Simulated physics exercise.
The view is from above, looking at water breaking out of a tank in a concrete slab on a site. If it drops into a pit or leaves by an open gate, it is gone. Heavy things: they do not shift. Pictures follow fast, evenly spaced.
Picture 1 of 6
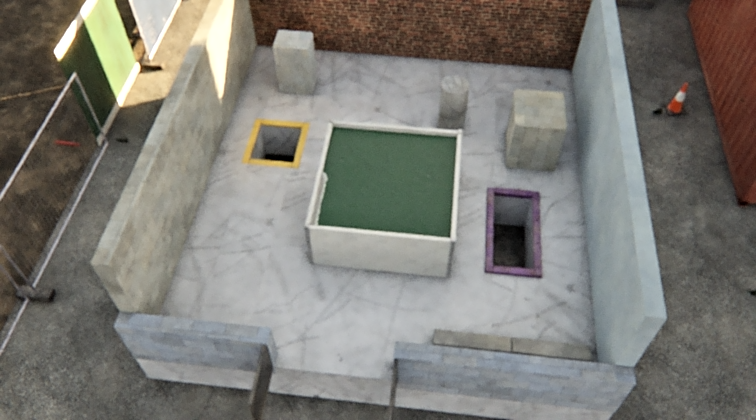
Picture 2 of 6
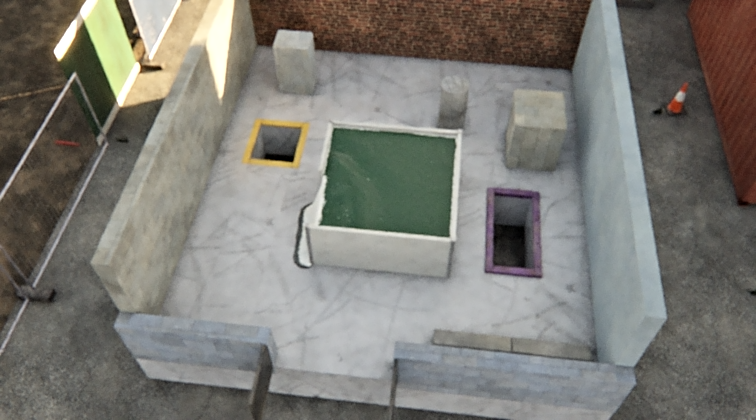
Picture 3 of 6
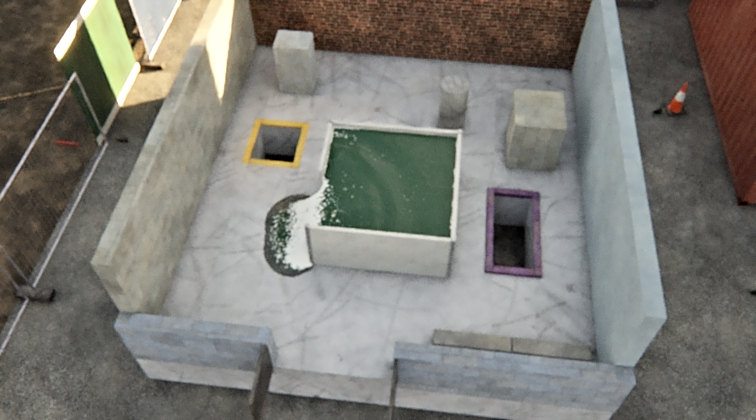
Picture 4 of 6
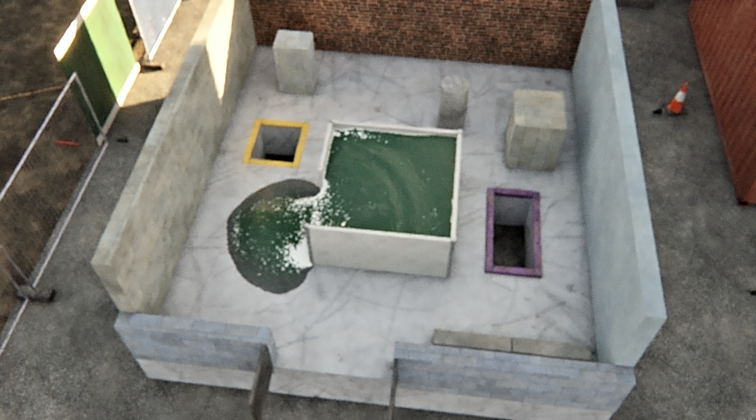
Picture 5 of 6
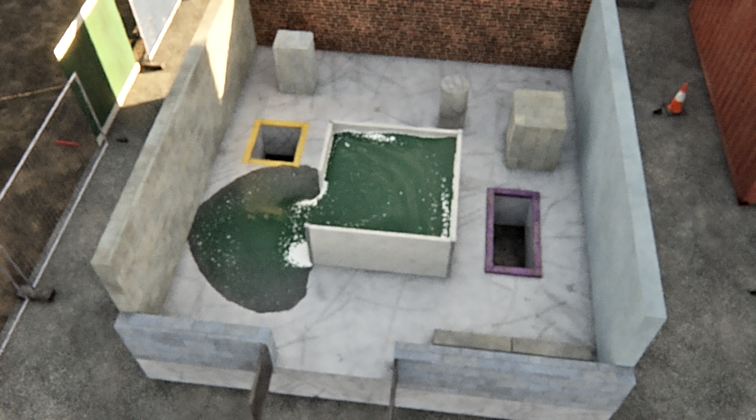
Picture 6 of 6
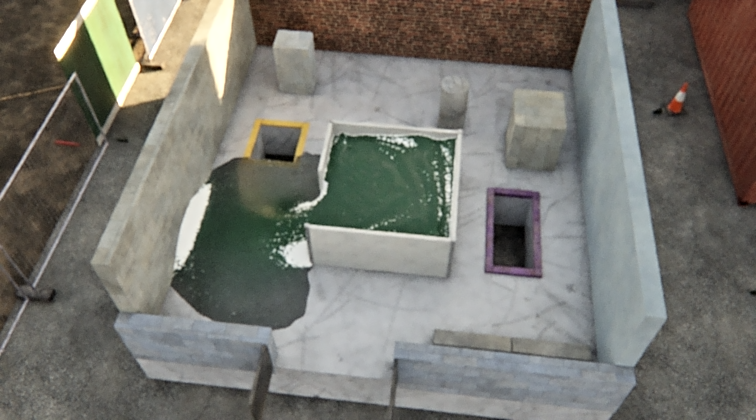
The footage shows a raised tank of green water on a walled concrete slab, seen from above, as water breaks out of its left side and spreads leftward in a widening dark pool that reaches the left wall.
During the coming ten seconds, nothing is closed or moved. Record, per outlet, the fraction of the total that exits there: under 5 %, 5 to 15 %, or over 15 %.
Log: Gate - 5 to 15 %; purple pit - under 5 %; yellow pit - over 15 %.
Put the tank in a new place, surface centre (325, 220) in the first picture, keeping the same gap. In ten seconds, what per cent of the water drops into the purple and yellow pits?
Within ten seconds, purple collects 0 percent of the total and yellow collects 25 percent.
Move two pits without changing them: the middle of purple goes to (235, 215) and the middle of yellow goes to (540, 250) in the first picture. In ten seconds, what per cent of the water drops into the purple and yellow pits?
The purple pit receives 55 per cent and the yellow pit 4 per cent.
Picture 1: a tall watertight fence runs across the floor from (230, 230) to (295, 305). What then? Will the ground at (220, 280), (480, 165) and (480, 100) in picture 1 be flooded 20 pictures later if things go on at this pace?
Going spot by spot: Drenched, then high and dry, then high and dry.
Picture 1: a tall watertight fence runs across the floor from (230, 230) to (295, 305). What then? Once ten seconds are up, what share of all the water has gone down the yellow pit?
Roughly 30 per cent ends up in the yellow pit.
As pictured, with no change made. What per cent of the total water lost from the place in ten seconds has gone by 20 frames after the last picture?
Near 25 in a hundred, I reckon.
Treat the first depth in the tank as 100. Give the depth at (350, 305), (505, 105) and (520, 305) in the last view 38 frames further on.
Going in order, that's 6, 4 and 12 %.
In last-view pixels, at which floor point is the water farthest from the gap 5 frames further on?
My pick would be pixel (237, 103).
A moment on, water covers 20 % of the floor; the gate 0 %, the purple pit 0 %, the yellow pit 1 %.
Next, water covers 30 % of the floor; the gate 0 %, the purple pit 0 %, the yellow pit 2 %.
Then, water covers 50 % of the floor; the gate 1 %, the purple pit 0 %, the yellow pit 7 %.
Later, water covers 85 % of the floor; the gate 4 %, the purple pit 0 %, the yellow pit 14 %.
In the end, water covers 95 % of the floor; the gate 7 %, the purple pit 3 %, the yellow pit 21 %.
